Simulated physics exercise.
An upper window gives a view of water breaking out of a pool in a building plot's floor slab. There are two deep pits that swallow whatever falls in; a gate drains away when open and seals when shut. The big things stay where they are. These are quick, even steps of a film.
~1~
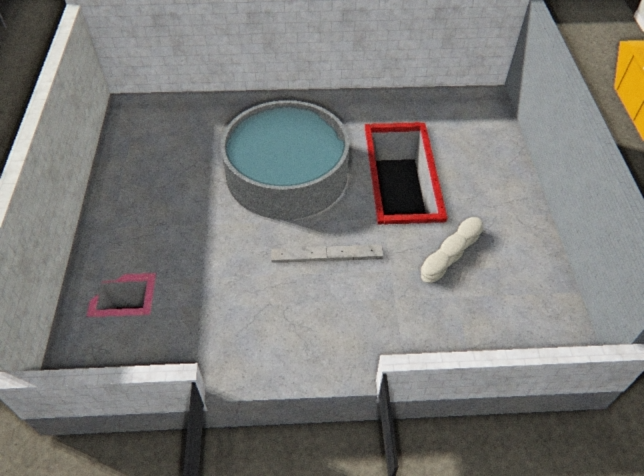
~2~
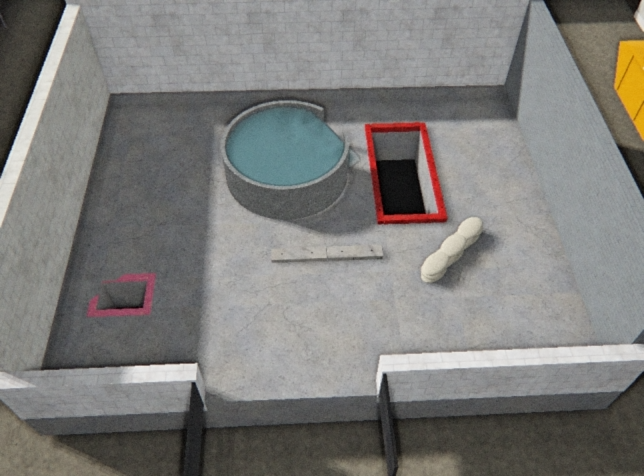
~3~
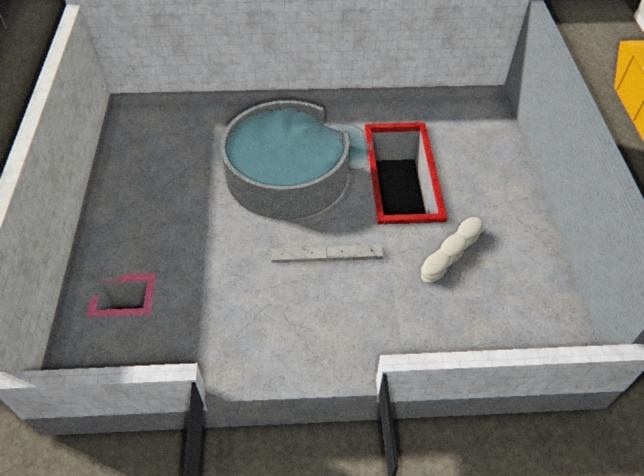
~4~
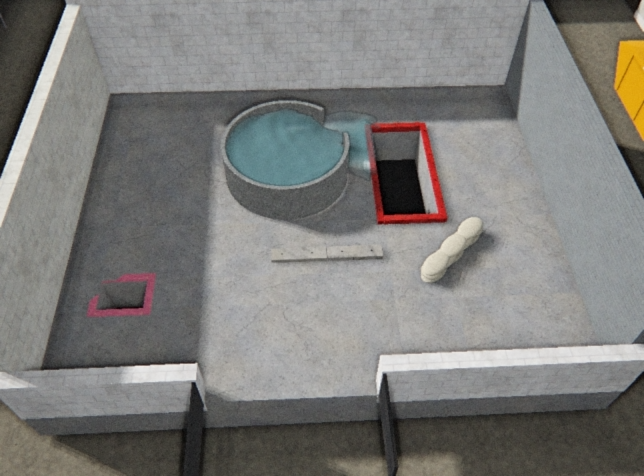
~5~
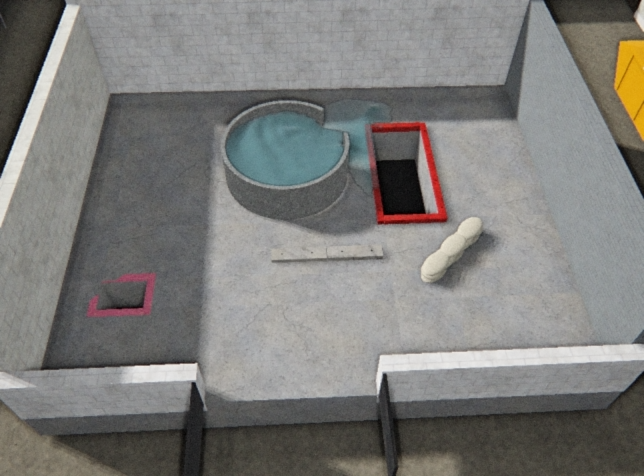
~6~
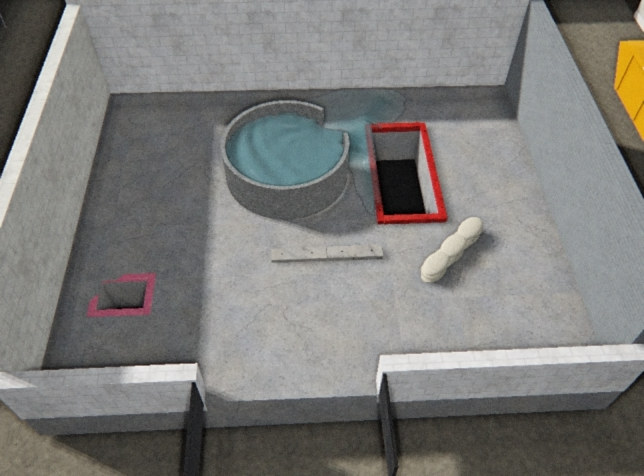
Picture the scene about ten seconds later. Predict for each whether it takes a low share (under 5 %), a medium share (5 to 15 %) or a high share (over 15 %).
Prediction: The gate takes a low share; the red pit takes a high share; the pink pit takes a low share.
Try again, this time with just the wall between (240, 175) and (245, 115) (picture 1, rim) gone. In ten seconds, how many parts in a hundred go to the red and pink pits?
Shares: Red at 0 percent, pink at 25 percent.
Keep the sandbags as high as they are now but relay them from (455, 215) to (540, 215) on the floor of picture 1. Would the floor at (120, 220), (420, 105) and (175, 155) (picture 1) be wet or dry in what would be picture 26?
The three places, in the order given, end up spared, drenched and spared.
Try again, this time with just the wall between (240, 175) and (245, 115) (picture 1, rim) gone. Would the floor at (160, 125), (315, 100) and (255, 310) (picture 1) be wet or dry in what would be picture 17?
The first would be drenched, the second still unwetted and the third still unwetted.
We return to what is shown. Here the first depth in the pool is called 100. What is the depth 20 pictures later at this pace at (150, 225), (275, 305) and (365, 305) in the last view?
Readings in order: Around 0, 0 and 0 %.
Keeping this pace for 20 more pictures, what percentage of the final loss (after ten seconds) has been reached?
Somewhere around 70 per cent, I'd say.
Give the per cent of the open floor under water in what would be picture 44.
That's roughly 45 per cent.
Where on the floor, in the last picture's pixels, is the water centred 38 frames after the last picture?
The balance point is around (360, 166).
A moment on, water covers 10 % of the floor; the gate 0 %, the red pit 11 %, the pink pit 0 %.
Next, water covers 15 % of the floor; the gate 0 %, the red pit 18 %, the pink pit 0 %.
Then, water covers 25 % of the floor; the gate 0 %, the red pit 25 %, the pink pit 0 %.
Later, water covers 45 % of the floor; the gate 0 %, the red pit 32 %, the pink pit 0 %.
In the end, water covers 65 % of the floor; the gate 0 %, the red pit 36 %, the pink pit 0 %.
